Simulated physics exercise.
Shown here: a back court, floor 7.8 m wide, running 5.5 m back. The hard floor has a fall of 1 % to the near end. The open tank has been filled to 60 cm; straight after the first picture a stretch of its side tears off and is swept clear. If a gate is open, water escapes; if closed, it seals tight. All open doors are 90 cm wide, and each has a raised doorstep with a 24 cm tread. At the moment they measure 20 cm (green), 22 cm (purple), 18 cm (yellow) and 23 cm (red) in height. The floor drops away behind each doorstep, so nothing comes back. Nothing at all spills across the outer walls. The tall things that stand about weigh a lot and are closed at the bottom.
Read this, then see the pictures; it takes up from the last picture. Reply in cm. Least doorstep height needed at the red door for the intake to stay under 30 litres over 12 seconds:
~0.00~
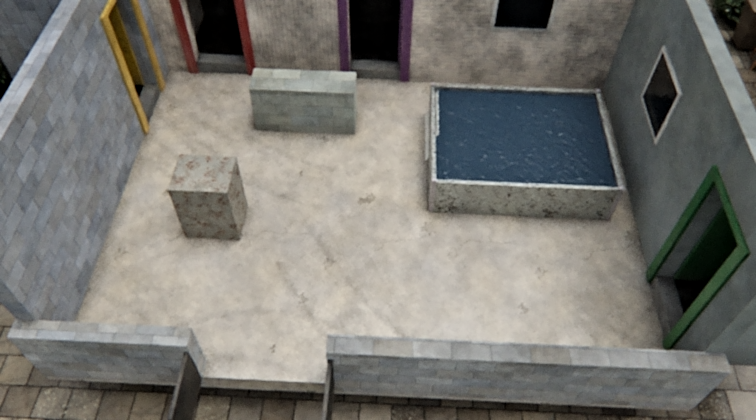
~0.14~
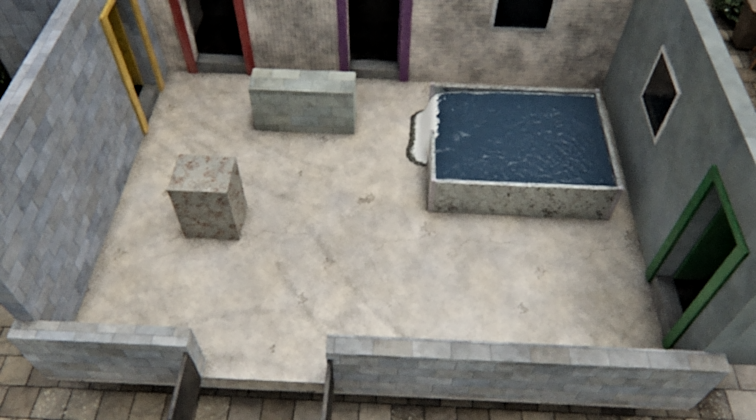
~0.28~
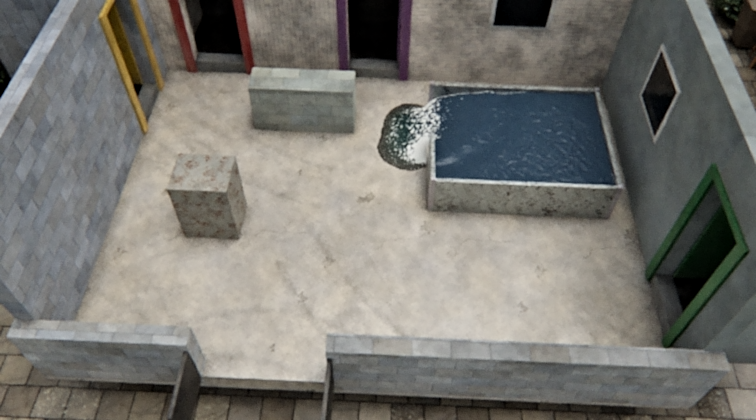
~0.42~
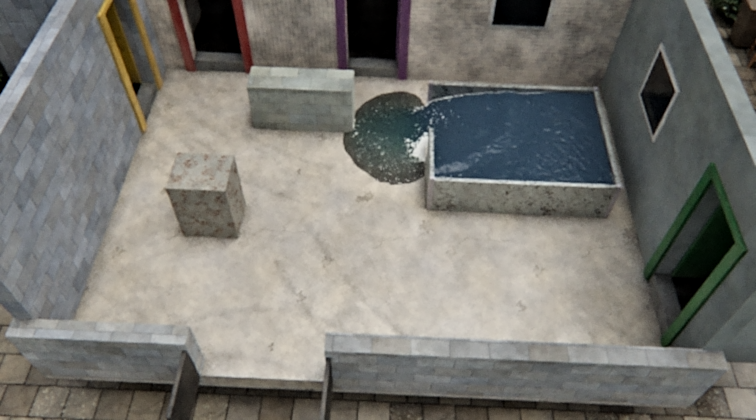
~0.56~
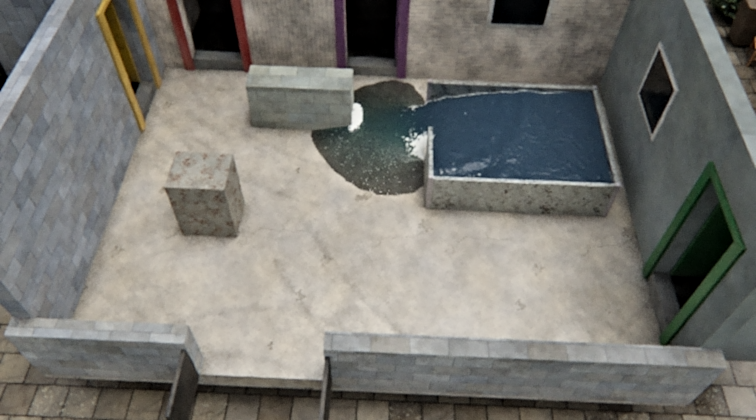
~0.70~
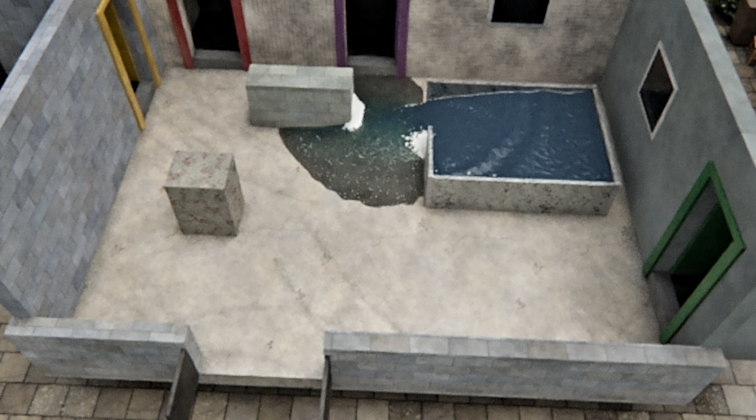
10 cm or so.
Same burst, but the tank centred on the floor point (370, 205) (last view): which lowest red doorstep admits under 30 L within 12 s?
Some 17 cm.
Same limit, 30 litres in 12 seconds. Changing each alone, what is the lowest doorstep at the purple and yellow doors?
Roughly 24 cm for the purple door and roughly 16 cm for the yellow door.
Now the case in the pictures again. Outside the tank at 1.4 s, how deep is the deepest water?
I'd put it near 41 cm.
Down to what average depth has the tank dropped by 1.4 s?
About 47 centimetres on average.
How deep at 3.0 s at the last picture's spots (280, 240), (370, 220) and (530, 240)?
The depths come to about 3, 0 and 0 cm.
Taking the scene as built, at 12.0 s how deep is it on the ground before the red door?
Depth: Near 6.0 cm.
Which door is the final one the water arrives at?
Green.
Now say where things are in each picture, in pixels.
The first frame shows the open tank at (520, 137) is whole and still, 60 cm deep; the red door at (213, 26) is dry.
In the second frame, the front is at (413, 158), 0.3 m from the gap at (432, 128); 0.2 m2 of floor is wet, 60 cm left at the back.
In the third frame, water pours out at (432, 128) and has run 0.8 m, to (384, 151); about 10 cm deep outside, 60 cm at the back.
In the fourth frame, the gap is at (431, 129), the front 1.3 m out at (350, 146); the back of the open tank holds 60 cm.
In the fifth frame, the gap is at (430, 127), the front 1.9 m out at (317, 133); the back of the open tank holds 60 cm.
In the sixth frame, the front is at (284, 131), 2.4 m from the gap at (429, 126); 3.9 m2 of floor is wet, 60 cm left at the back; the red door at (209, 22), 4.0 m from the gap, is still 2.0 m from the nearest water.
After 1.4 s water covers 20 % of the floor, deepest (41 cm) near (361, 121); it has not reached the red door.
After 3.0 s water covers 50 % of the floor, deepest (31 cm) near (361, 121); 6 cm at the red door, 0 litres in over its 23 cm doorstep.
After 12.0 s water covers 95 % of the floor, deepest (14 cm) near (62, 349); 6 cm at the red door, 0 litres in over its 23 cm doorstep.
At the red door as built, the water arrived by 1.7 s and peaked near 16 cm at 6.4 s.
With a doorstep of 8 cm, 52 litres would have come in within the 12 s; with 11 cm, 18 litres. So under 30 litres takes about 10 cm.
